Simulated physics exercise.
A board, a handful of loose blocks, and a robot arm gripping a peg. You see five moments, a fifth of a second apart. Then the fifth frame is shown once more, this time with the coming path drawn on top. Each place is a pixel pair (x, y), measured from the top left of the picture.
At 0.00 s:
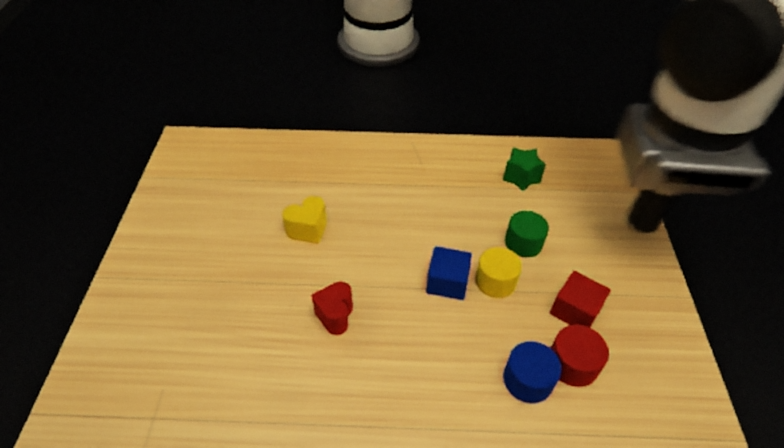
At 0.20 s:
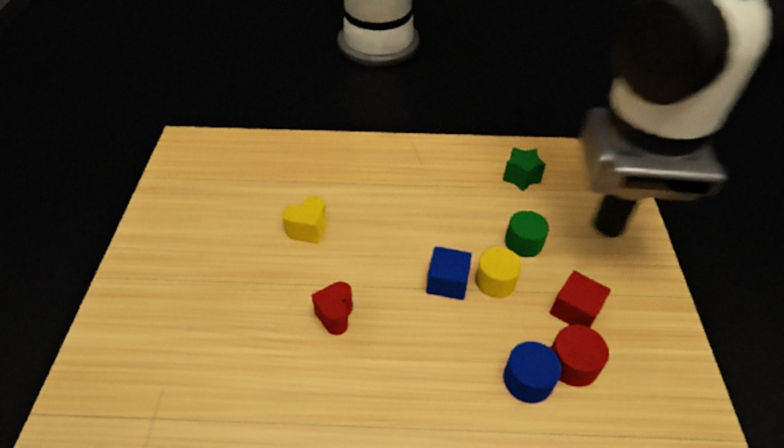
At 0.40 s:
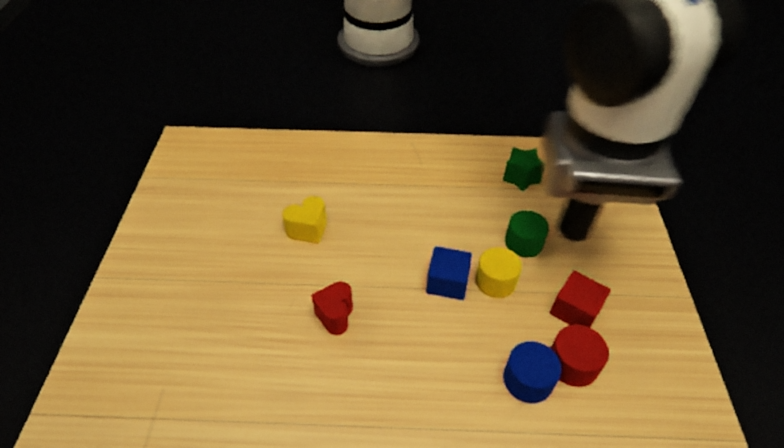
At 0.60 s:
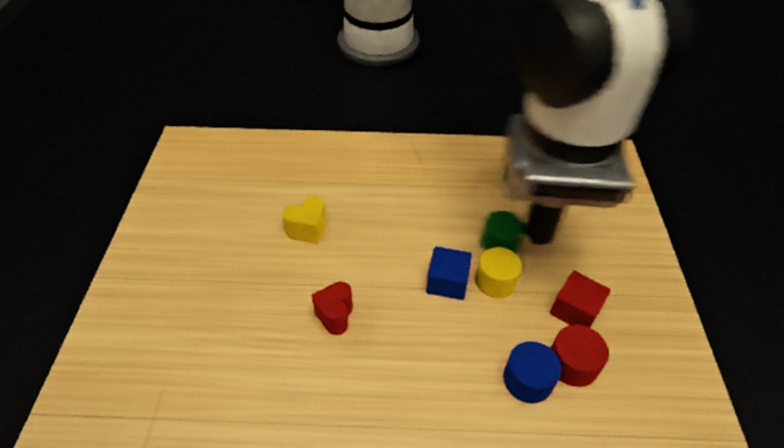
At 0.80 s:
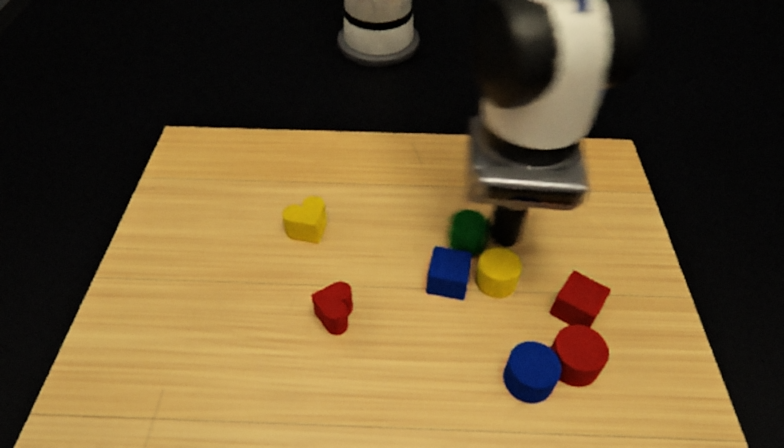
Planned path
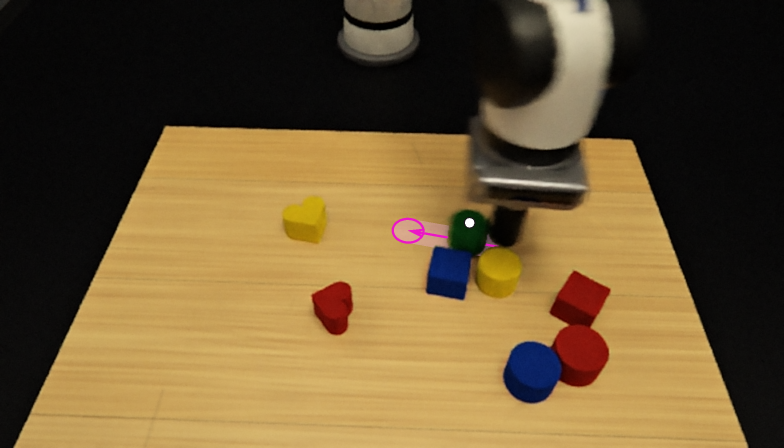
The clip opens on a wooden board scattered with colored blocks, a robot arm holding a dark peg near the right edge. The arm moves the peg steadily left toward the green cylinder, then pushes that cylinder left, past the yellow one to just above the blue cube, while the other blocks stay put.
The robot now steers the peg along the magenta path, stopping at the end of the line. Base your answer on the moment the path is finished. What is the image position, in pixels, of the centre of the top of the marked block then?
Pixel (374, 209).
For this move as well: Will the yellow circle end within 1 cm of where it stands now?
The answer is yes.
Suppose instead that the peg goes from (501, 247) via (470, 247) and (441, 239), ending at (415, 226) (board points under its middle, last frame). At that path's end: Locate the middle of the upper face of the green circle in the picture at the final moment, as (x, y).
The answer is (381, 202).
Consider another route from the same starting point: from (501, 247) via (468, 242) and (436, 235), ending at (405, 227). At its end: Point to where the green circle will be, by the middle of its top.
It will likely be found at (371, 208).
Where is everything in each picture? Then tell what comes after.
Peg tip at (643, 222); block tops, green circle at (530, 224); yellow circle at (501, 263), in the first frame.
Peg at (608, 226); blocks unchanged, in the second frame.
Peg at (574, 230); blocks unchanged, in the third frame.
Peg at (539, 233); green circle at (504, 224), in the fourth frame.
Peg at (504, 235); green circle at (470, 223); yellow circle at (501, 263), in the fifth frame.
Path on the board, from (501, 247) to (408, 231); the dot is on the green circle.
The first path, step by step. One third of the way, peg at (472, 229); green circle at (437, 218).
Two thirds of the way, peg at (439, 223); green circle at (404, 213).
At the end, peg at (409, 218); green circle at (374, 209); yellow circle in place.
